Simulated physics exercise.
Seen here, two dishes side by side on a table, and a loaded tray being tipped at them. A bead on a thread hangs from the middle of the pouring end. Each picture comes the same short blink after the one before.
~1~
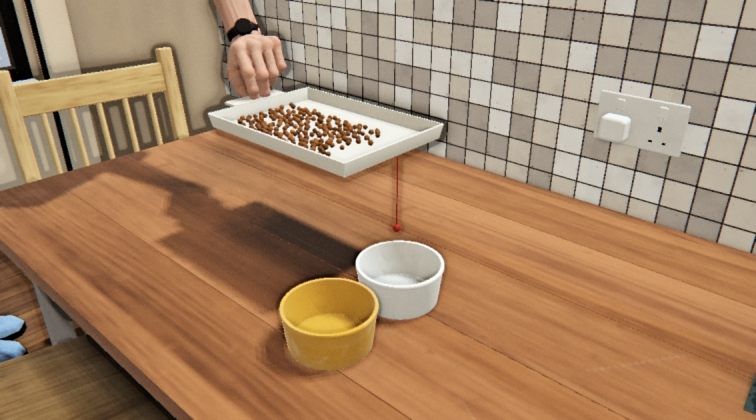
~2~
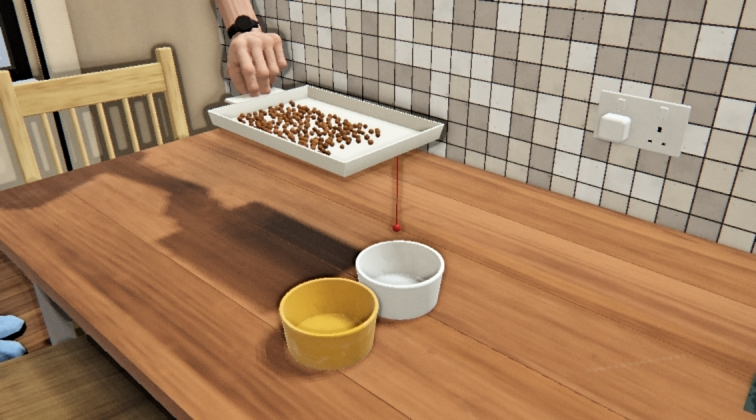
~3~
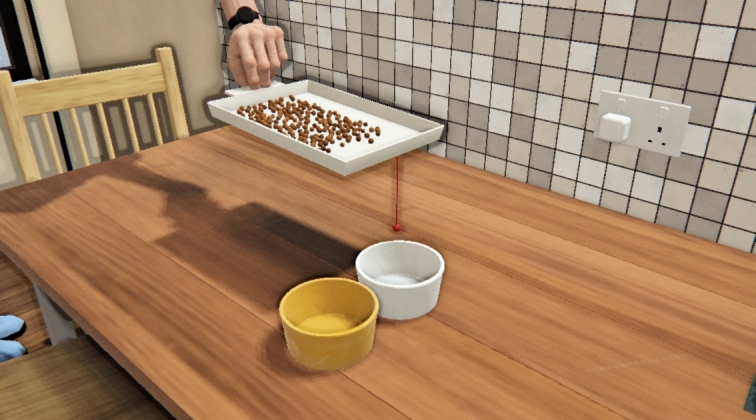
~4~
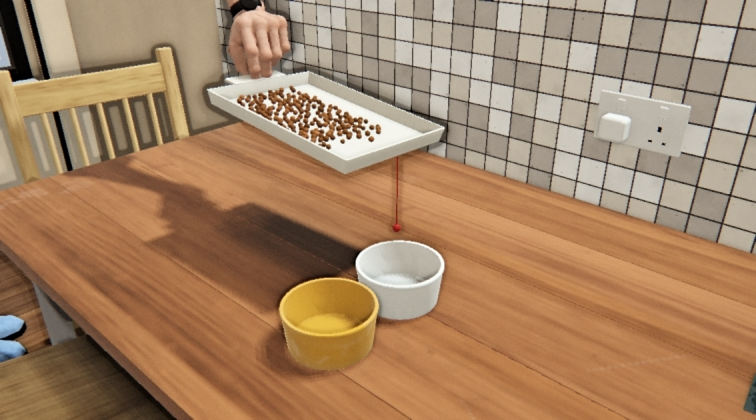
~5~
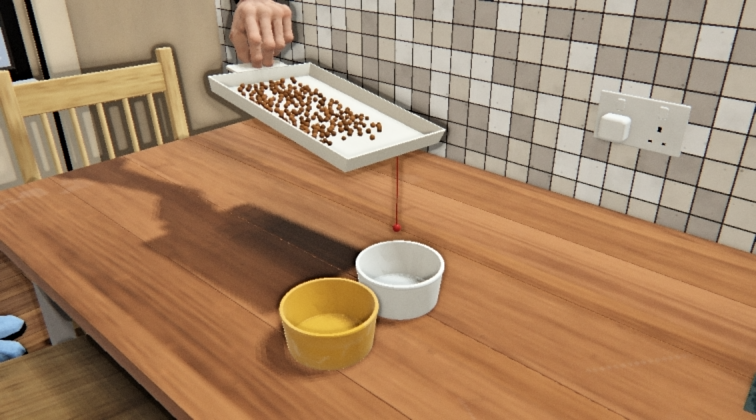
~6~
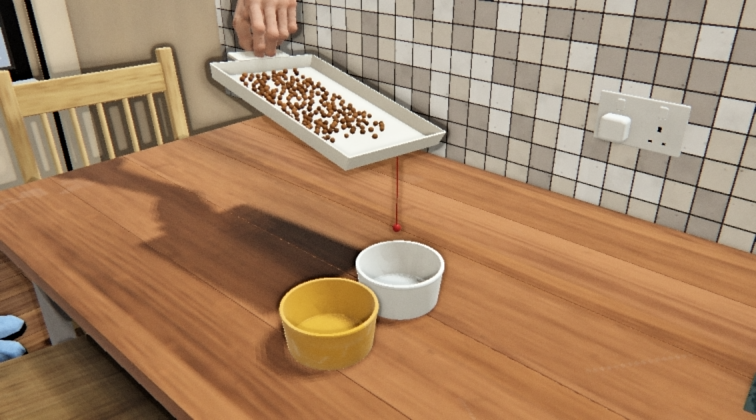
A hand gradually tilting a white tray of small brown balls above a yellow dish and a white dish on a wooden table.
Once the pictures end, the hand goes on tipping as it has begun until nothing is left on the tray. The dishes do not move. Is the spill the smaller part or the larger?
They take under half between them.
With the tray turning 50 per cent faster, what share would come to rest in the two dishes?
Near 0 %.
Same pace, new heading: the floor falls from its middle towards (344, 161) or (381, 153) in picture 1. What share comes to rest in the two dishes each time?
In turn 50 and 70 in a hundred.
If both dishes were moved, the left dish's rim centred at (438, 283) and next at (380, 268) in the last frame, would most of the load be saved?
The first try: The smaller part. The second: More than half.
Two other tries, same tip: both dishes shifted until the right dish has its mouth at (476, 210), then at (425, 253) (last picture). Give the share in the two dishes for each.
About 60 and 20 per cent.
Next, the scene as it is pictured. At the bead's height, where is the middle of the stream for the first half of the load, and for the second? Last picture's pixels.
Around (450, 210) and then (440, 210).
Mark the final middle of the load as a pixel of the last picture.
Near (461, 257).
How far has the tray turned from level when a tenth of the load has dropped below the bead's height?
Near 60 degrees.
Shortly afterwards, tray tipped steeply; the bulk on the tray; a little outside both; a little in the air.
Next, tray tipped right over; near two thirds on the tray; near a quarter outside both; a little in the air.
Some moments later, tray tipped past a quarter turn; only a few in the right dish; all but a few outside both.
In the end, tray tipped past a quarter turn; none at all in the left dish; only a few in the right dish; all but a few outside both.
